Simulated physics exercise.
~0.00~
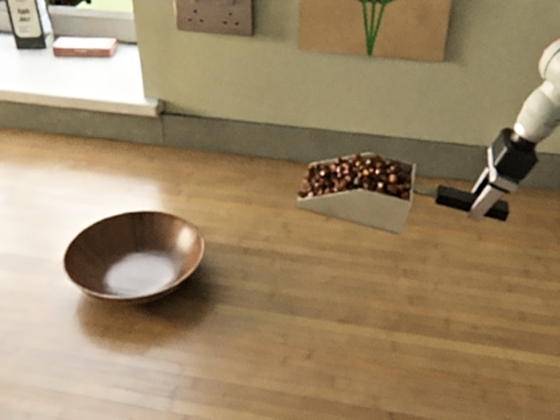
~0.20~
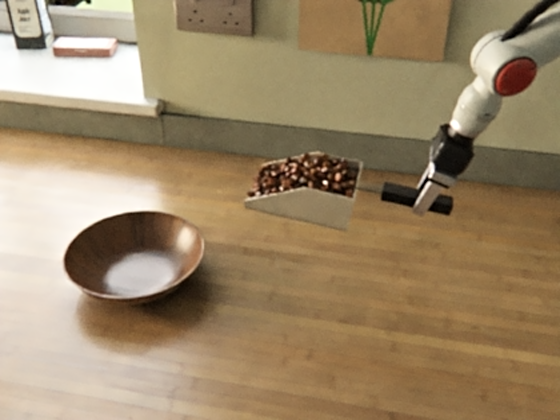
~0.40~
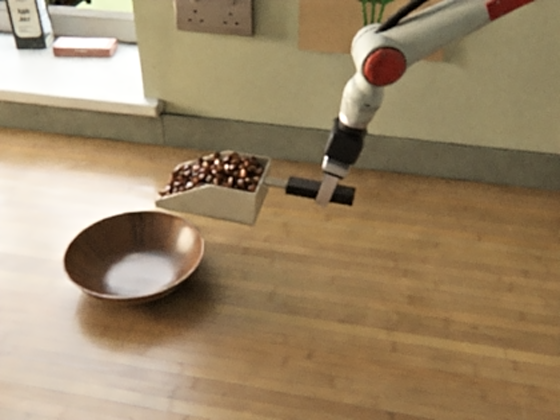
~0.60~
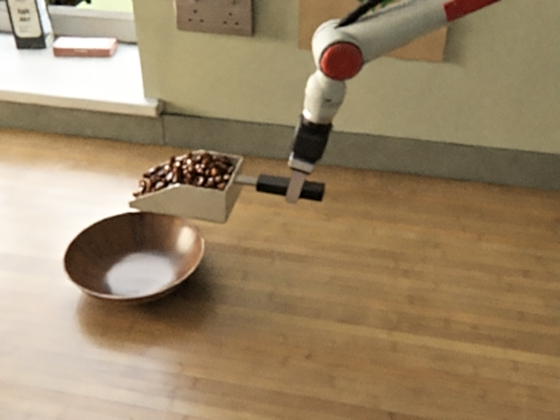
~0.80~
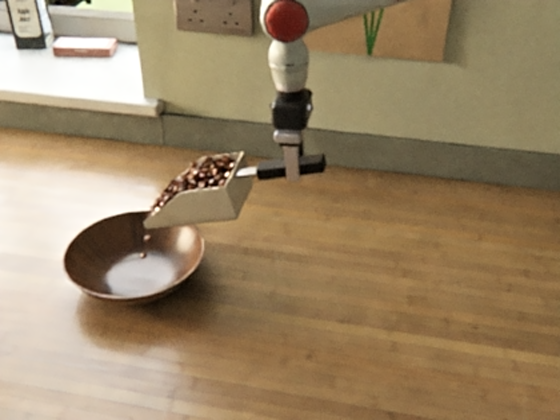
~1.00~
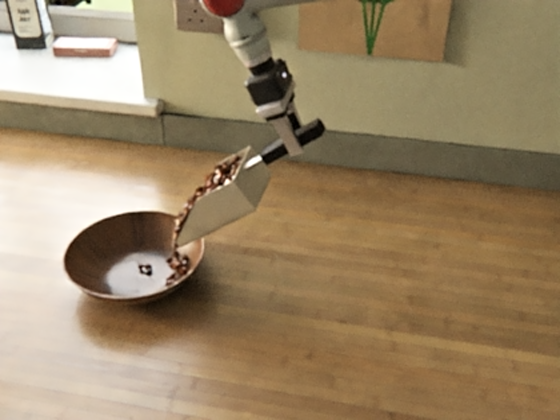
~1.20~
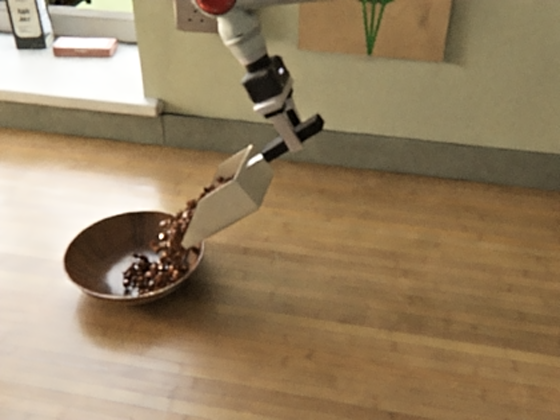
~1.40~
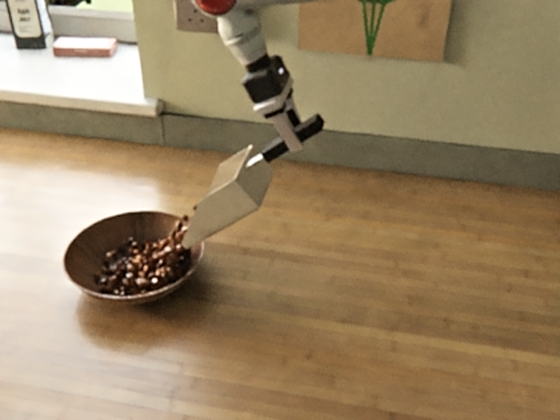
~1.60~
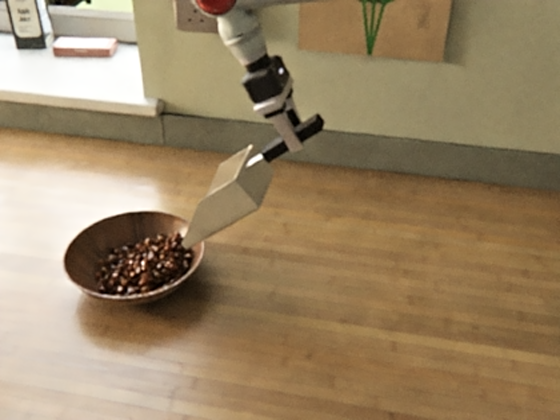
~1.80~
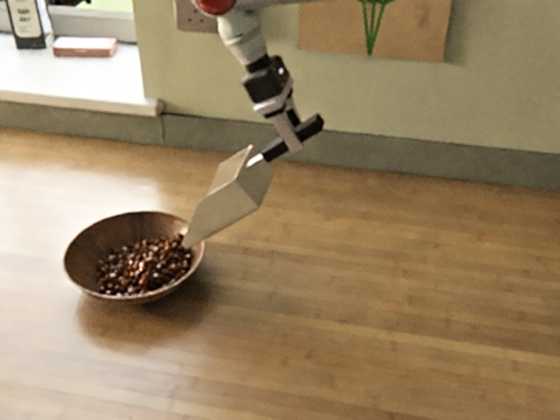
In the video, a robot arm carries an open scoop heaped with small brown pellets left across a wooden counter to a brown bowl, then tilts it so the pellets slide out until they all rest in the bowl, the scoop still tipped above.
